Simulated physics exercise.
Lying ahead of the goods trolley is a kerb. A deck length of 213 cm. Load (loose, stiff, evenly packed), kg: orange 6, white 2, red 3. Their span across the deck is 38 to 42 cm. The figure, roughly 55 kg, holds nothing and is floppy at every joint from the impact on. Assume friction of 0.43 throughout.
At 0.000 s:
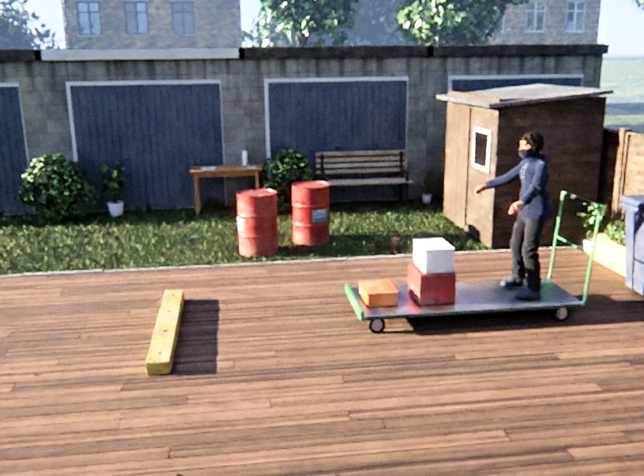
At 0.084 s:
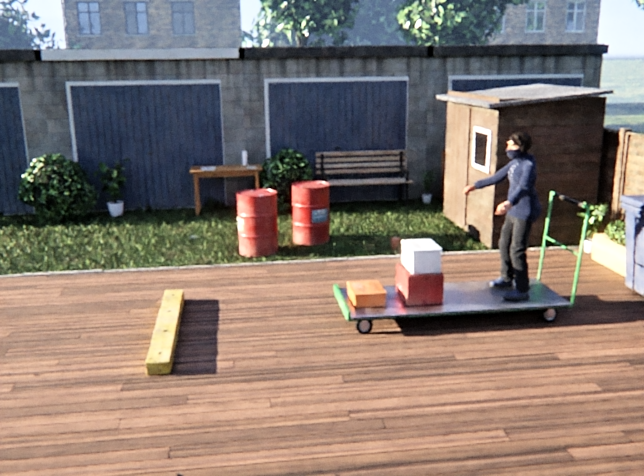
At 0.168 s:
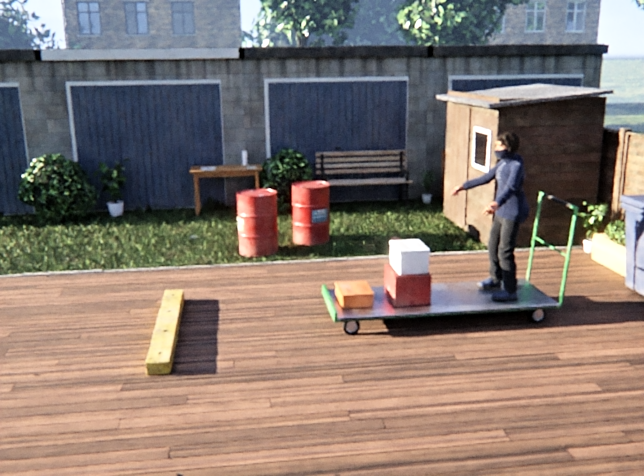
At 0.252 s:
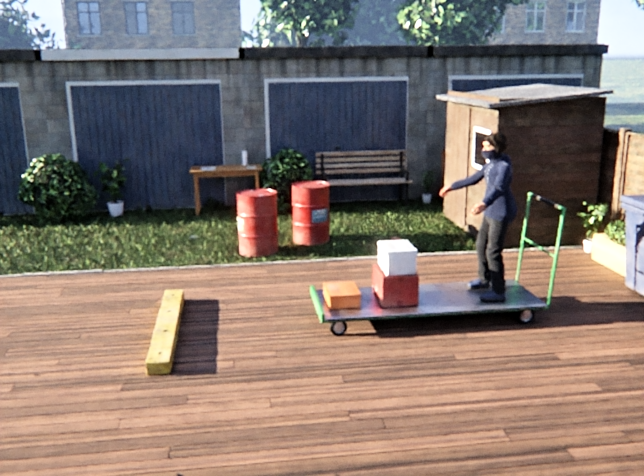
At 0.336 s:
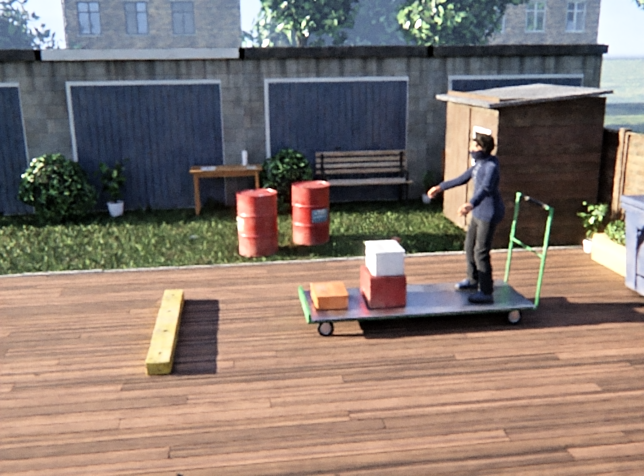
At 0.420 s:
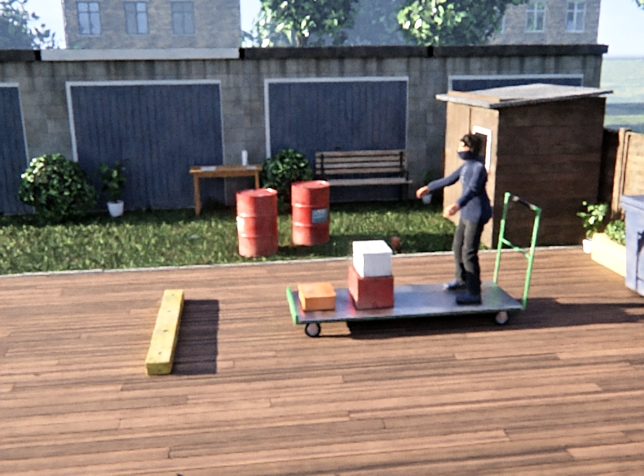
On a sunlit wooden deck, a flat trolley rolling left towards a yellow kerb, carrying boxes and a standing figure with arm outstretched.
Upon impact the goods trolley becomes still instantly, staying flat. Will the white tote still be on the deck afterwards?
Yes - short of the edge.
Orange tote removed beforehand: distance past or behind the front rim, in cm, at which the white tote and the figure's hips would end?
Outcome - white: 50 cm behind rim; hips: 140 cm behind rim.
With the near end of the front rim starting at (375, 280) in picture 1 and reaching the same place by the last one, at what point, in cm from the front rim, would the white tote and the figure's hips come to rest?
So the white one ends up 30 cm ahead of the front rim, while the hips settle 80 cm behind it.
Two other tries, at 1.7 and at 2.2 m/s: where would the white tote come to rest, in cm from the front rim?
The first try ends 50 cm past the front rim, the second 50 cm past it.
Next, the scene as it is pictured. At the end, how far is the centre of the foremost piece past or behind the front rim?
20 cm behind.
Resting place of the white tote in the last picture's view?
Roughly pixel (220, 267).
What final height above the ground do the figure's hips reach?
About 50 cm up.
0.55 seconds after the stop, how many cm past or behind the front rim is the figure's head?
About 80 cm behind the front rim.
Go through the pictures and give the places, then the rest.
The first frame shows white tote (433, 256), orange tote (379, 293), rim corner (362, 317); 0 cm covered, 175 to go.
The second frame shows white tote (421, 256), orange tote (366, 294), rim corner (349, 318); 12 cm covered, 163 to go.
The third frame shows white tote (409, 257), orange tote (354, 295), rim corner (336, 318); 24 cm covered, 151 to go.
The fourth frame shows white tote (397, 258), orange tote (342, 295), rim corner (323, 319); 36 cm covered, 139 to go.
The fifth frame shows white tote (385, 258), orange tote (330, 296), rim corner (310, 320); 48 cm covered, 127 to go.
The sixth frame shows white tote (372, 259), orange tote (317, 297), rim corner (296, 321); 60 cm covered, 115 to go. Speed about 1.4 m/s.
Impact comes at 1.23 s.
After 1.48 s the white tote is 55 cm behind the rim, tilted 0°, near (224, 266) in the last picture's view.
After 1.78 s the white tote is 52 cm behind the rim, tilted 0°, near (221, 267) in the last picture's view.
After 2.23 s the white tote is 51 cm behind the rim, tilted 0°, near (220, 267) in the last picture's view.
At rest, 2.4 s, nothing is past the rim; behind it, orange tote, white tote, red parcel and the figure's hips.
